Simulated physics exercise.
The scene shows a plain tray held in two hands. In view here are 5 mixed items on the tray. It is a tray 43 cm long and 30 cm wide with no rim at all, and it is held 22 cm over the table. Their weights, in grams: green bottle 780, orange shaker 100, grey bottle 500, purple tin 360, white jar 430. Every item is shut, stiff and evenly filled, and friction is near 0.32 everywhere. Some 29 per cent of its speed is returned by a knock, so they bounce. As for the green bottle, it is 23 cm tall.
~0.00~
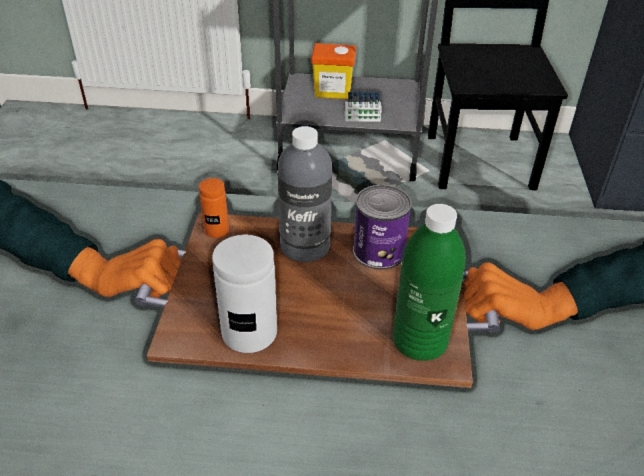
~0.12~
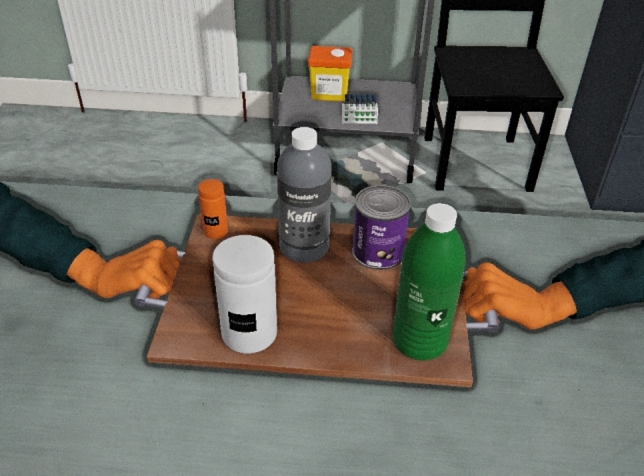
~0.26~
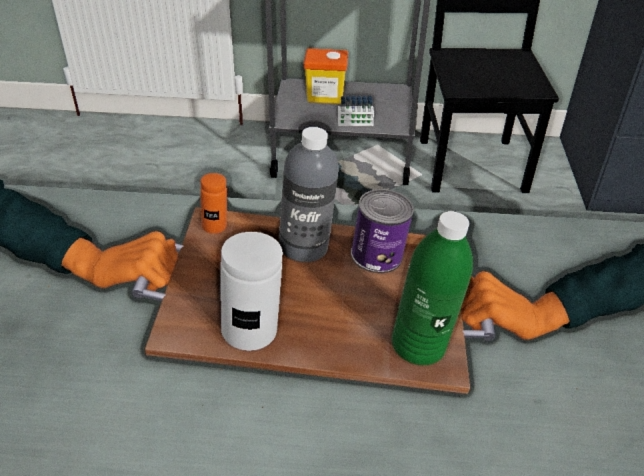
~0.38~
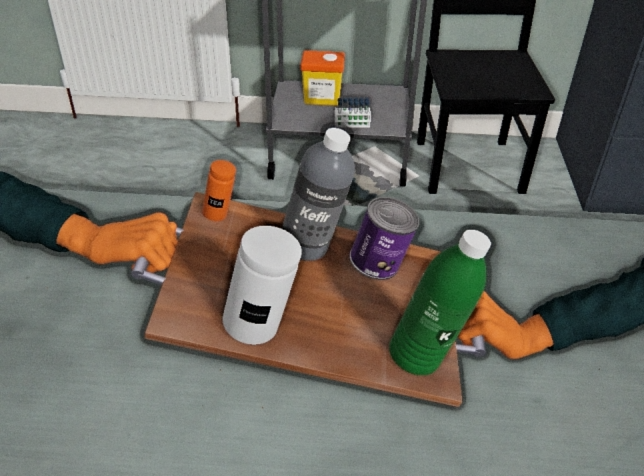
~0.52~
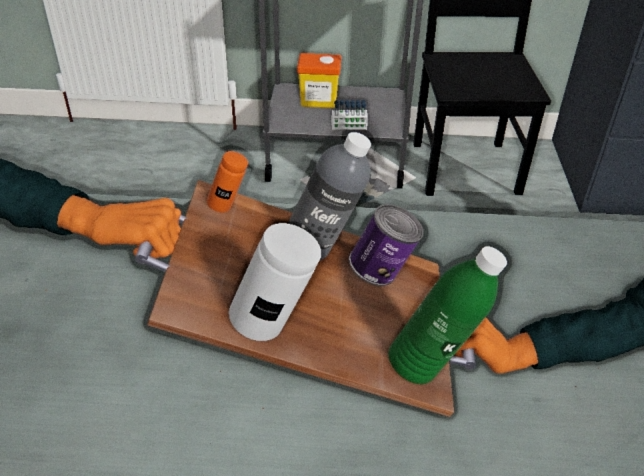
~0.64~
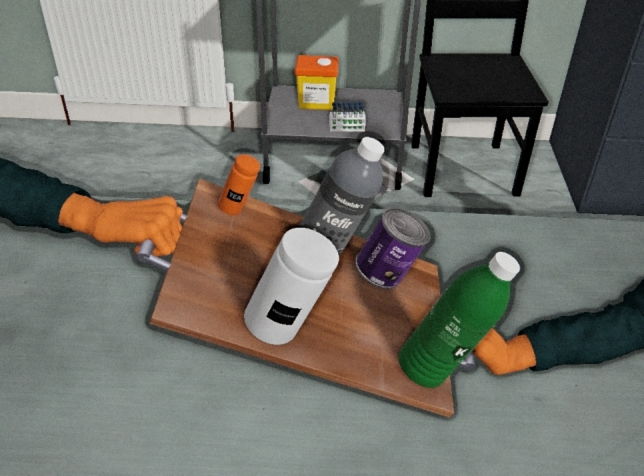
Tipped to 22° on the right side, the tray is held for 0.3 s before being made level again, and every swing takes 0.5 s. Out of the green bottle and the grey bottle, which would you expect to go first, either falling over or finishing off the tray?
I would say the former of the pair.
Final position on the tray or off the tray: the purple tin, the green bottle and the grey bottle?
Observed: Purple tin exits its support; green bottle exits its support; grey bottle exits its support.
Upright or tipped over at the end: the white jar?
Well, the white jar holds steady.
After 0.94 s, tray tilted 22°, right edge down; green bottle now off the tray; grey bottle moved 12 cm near (398, 220); white jar moved 13 cm.
After 1.04 s, tray tilted 19°, right edge down; grey bottle moved 16 cm near (424, 225); white jar moved 18 cm; orange shaker moved 16 cm.
After 1.24 s, tray tilted 5°, right edge down; purple tin now off the tray; grey bottle 5° off its base near (466, 211); orange shaker 25° off its base.
After 1.54 s, tray level; grey bottle now off the tray; orange shaker on its side; white jar moved 29 cm.
In the end (2.0 s), off the tray, green bottle, grey bottle and purple tin; toppled on the tray, orange shaker; not toppled but over 5 cm from the start, white jar. At the end, from the last picture's camera, green bottle near (550, 420), grey bottle near (478, 304). Green bottle went at 0.84 s; grey bottle went at 1.28 s.
